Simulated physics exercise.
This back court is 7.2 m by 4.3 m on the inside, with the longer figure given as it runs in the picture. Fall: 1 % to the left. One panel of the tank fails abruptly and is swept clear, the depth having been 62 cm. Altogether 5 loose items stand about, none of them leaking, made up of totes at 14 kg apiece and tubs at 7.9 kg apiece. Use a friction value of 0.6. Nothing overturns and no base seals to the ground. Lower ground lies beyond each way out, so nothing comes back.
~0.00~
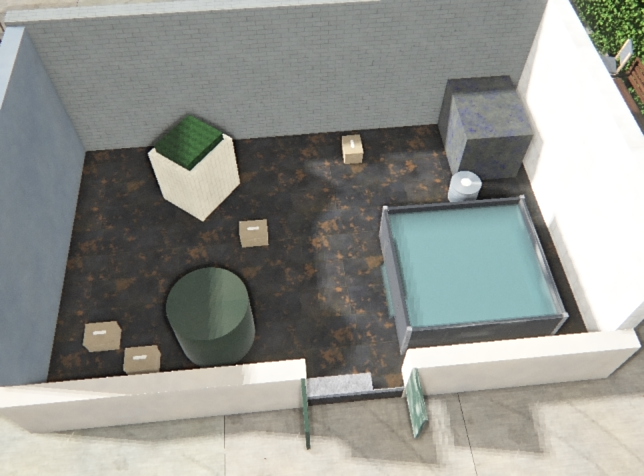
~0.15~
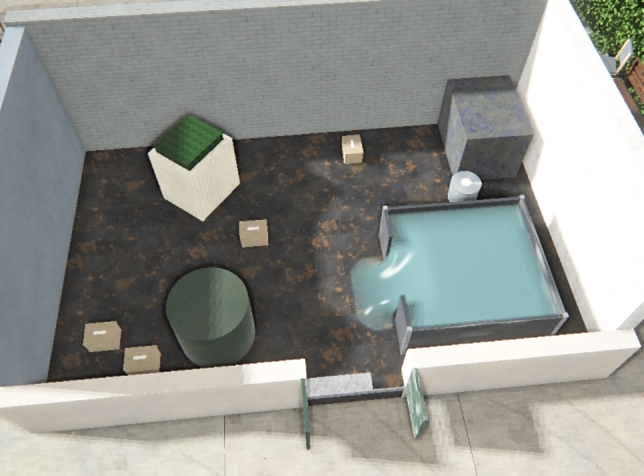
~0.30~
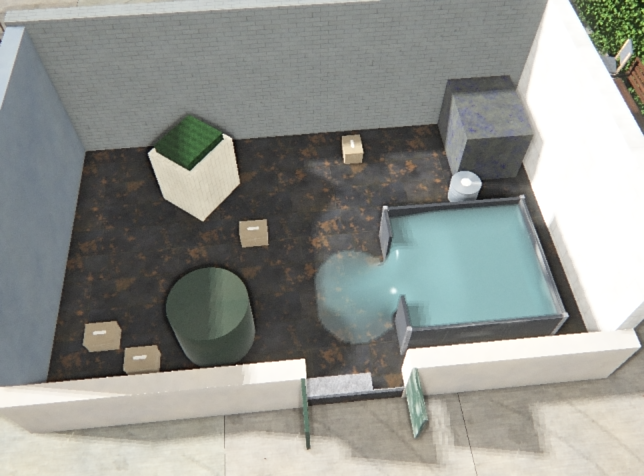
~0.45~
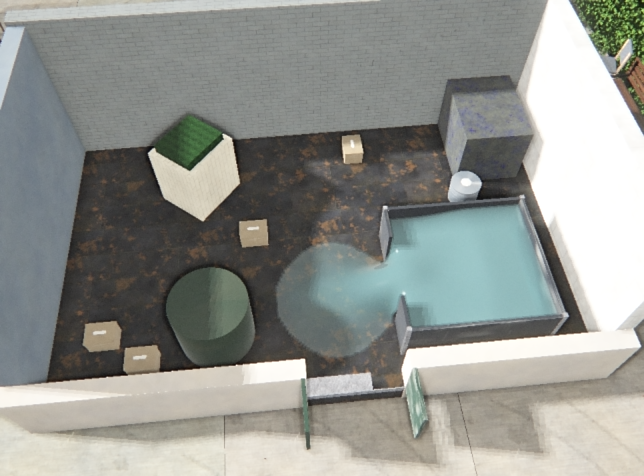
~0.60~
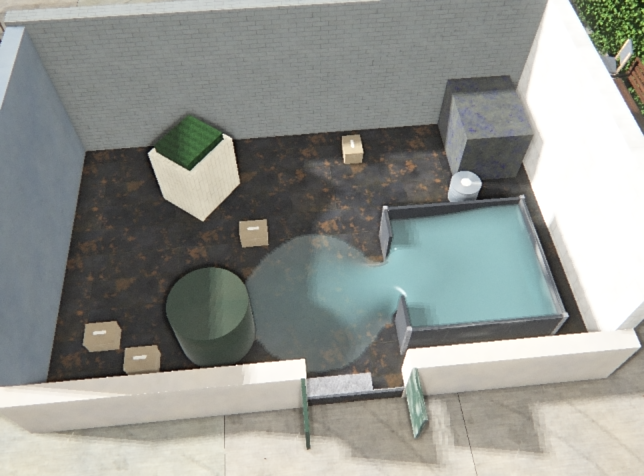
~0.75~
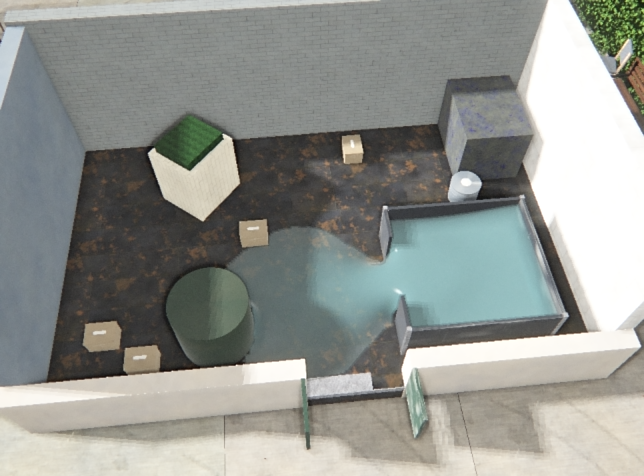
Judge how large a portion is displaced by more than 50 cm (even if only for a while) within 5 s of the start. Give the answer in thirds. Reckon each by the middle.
Under a third.
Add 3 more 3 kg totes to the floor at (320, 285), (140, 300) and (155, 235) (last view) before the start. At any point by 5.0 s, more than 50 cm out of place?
In the order asked: Farther than that, farther than that, farther than that.
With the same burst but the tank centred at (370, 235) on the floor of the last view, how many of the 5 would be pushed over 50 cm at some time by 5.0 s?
Then 2.
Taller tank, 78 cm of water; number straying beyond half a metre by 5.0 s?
Count: 1.
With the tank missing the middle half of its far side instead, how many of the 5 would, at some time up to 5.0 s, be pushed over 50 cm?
2.
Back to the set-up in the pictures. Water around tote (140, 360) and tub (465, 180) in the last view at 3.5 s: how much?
About 4 and 0 cm.
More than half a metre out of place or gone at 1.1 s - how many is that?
0 in all.
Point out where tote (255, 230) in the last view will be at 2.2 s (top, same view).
Roughly (213, 215) in the same view.
After 1.1 s 0 of 5 are over 50 cm from their spots; 0 afloat.
After 2.2 s 1 of 5 are over 50 cm from their spots; 0 afloat.
After 3.5 s 1 of 5 are over 50 cm from their spots; 0 afloat.
After 5.0 s 1 of 5 are over 50 cm from their spots, and 1 have been at some point; 0 afloat.
